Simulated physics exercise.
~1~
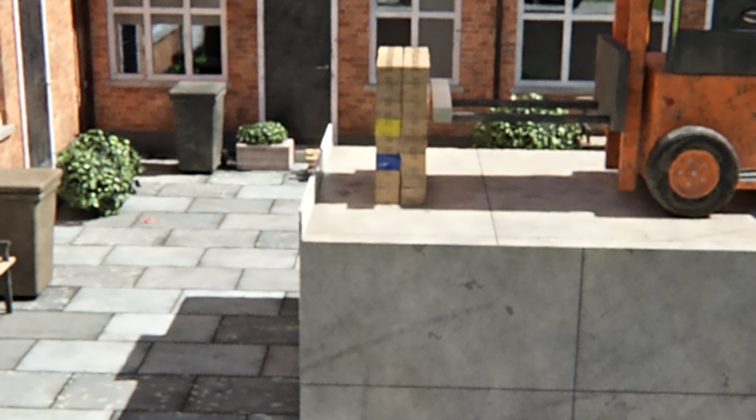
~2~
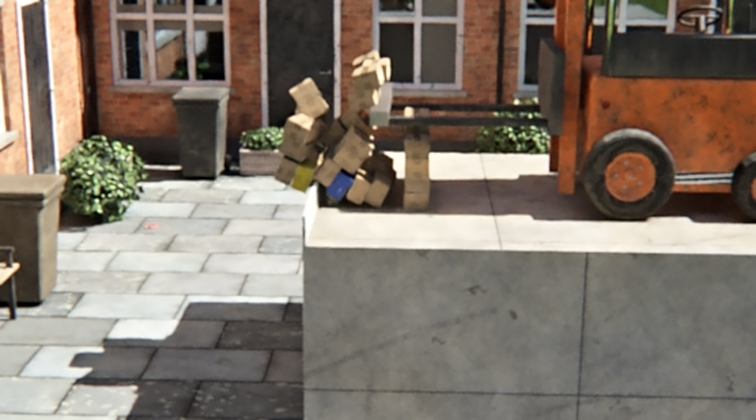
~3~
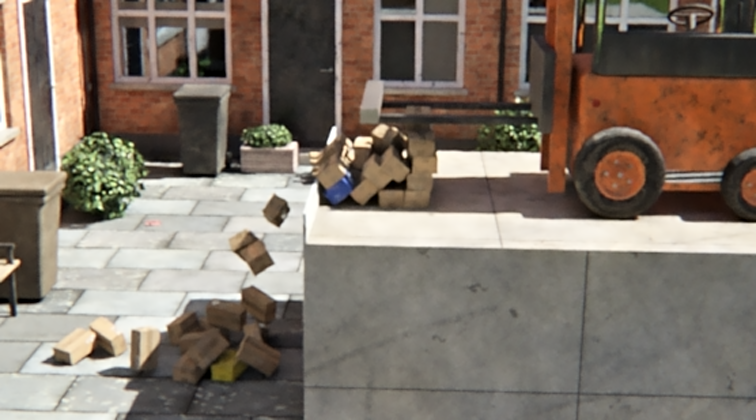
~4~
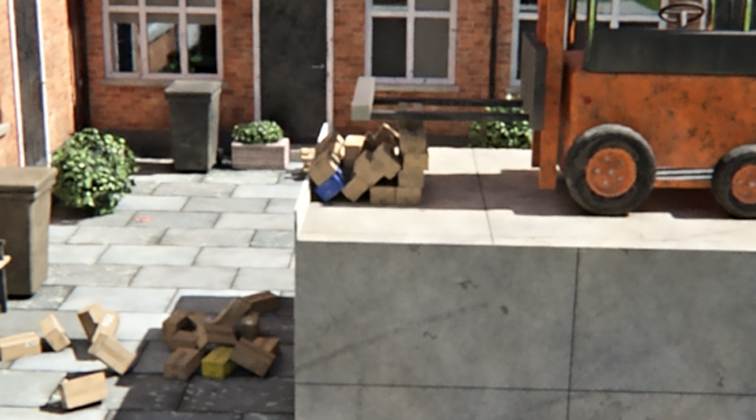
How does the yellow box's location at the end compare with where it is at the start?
At the start the yellow box is part of the upright stack on the raised platform. By the end it lies on the paving below, to the left of the platform, among other fallen boxes.
The video shows an orange lift truck on a raised platform pushing a beam into a tall stack of brown boxes, which topples left. Several boxes, including a yellow one, tumble over the edge onto the paving, while the blue one stays heaped on the platform with others.
